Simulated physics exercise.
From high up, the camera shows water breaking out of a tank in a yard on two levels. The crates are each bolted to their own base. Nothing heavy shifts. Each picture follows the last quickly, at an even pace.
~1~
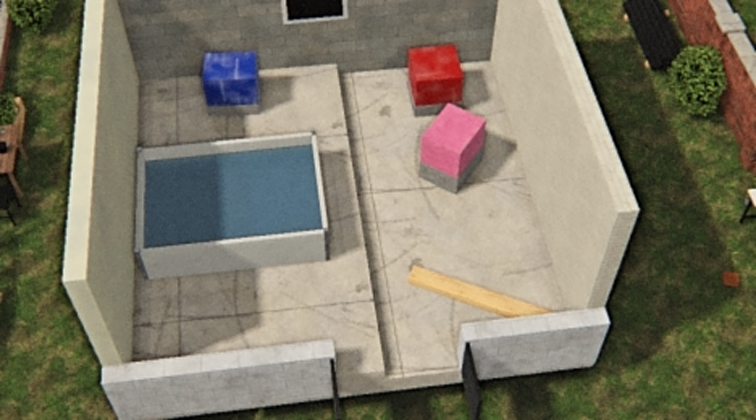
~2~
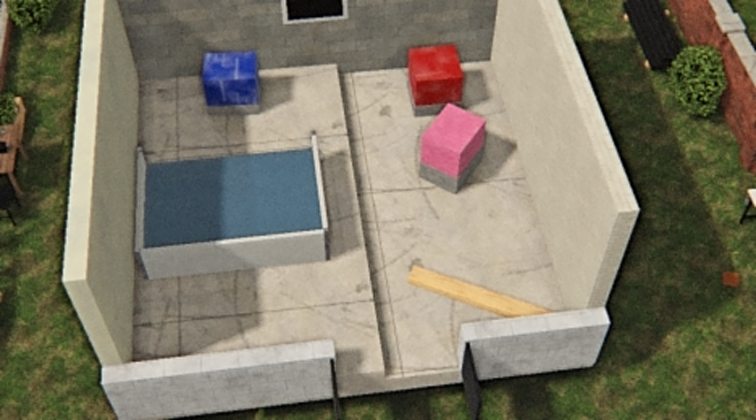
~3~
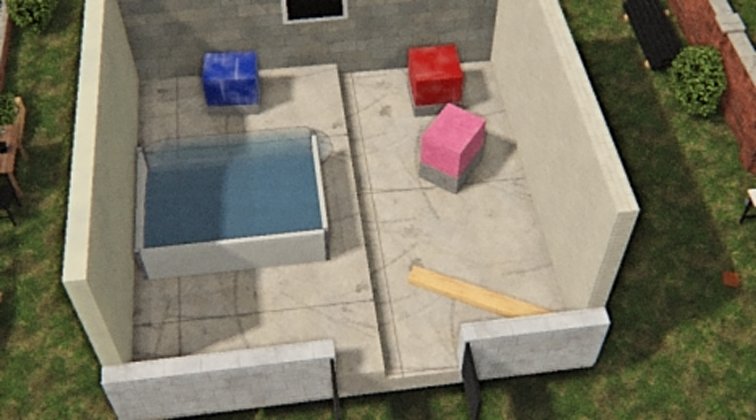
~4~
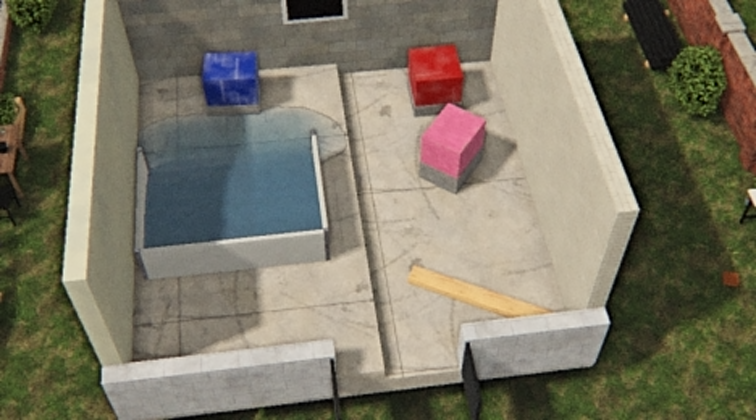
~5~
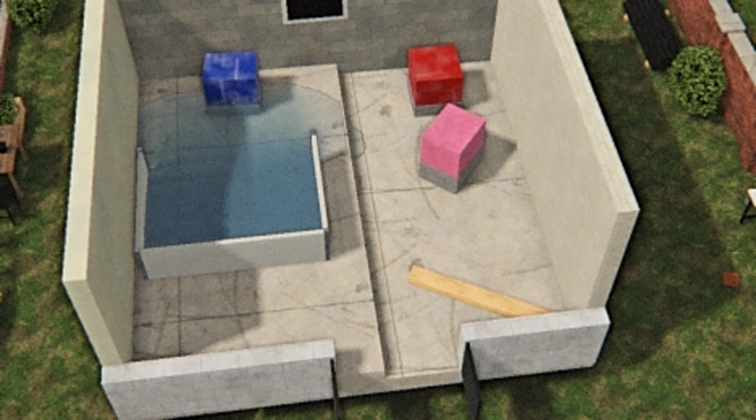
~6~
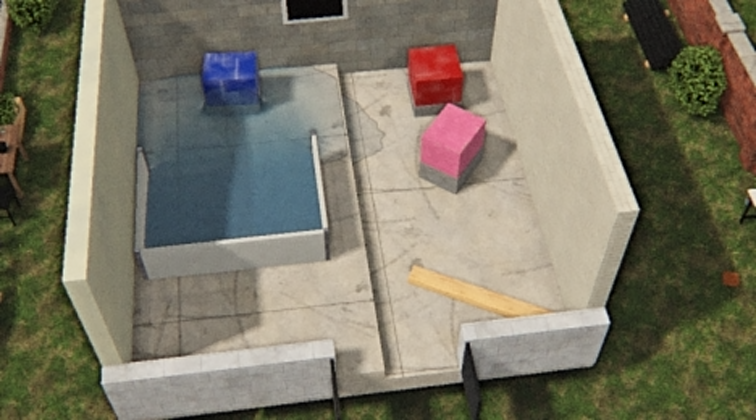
Water sits still in an open tank in a walled yard, until the tank's far side disappears. It pours out through the gap as a thin, pale sheet, spreading across the paving toward the back wall. The sheet reaches around the blue block and edges right, past the step, while the red and pink blocks stay still.
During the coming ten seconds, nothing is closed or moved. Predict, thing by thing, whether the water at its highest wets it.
The pink crate is not wetted. The blue crate is wetted. The red crate is wetted.
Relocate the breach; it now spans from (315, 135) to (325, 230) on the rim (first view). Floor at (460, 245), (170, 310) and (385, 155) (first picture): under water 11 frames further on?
First: Reached by the flood. Second: Spared by the leak. Third: Reached by the flood.
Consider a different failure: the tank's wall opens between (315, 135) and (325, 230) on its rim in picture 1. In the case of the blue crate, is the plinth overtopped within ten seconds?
In my view the blue crate is never reached.
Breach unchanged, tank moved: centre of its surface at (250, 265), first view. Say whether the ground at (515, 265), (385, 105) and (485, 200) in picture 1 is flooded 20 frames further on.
Untouched, submerged, untouched.
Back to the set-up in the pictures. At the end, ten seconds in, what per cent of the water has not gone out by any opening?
I'd put it near 90 %.
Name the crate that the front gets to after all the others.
I'd pick the pink-painted one.
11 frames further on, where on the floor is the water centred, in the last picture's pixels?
I'd place it roughly at (250, 141).
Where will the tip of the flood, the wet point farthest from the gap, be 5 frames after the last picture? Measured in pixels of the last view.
About (387, 77).
A moment on, water covers 30 % of the floor; the pink crate not reached, the blue crate water round its plinth, the red crate not reached.
Next, water covers 30 % of the floor; the pink crate not reached, the blue crate water round its plinth, the red crate water round its plinth.
Then, water covers 50 % of the floor; the pink crate water round its plinth, the blue crate water round its plinth, the red crate water round its plinth.
Later, water covers 80 % of the floor; the pink crate water round its plinth, the blue crate water round its plinth, the red crate water round its plinth.
In the end, water covers 80 % of the floor; the pink crate stayed above the water, the blue crate was topped, the red crate was topped.
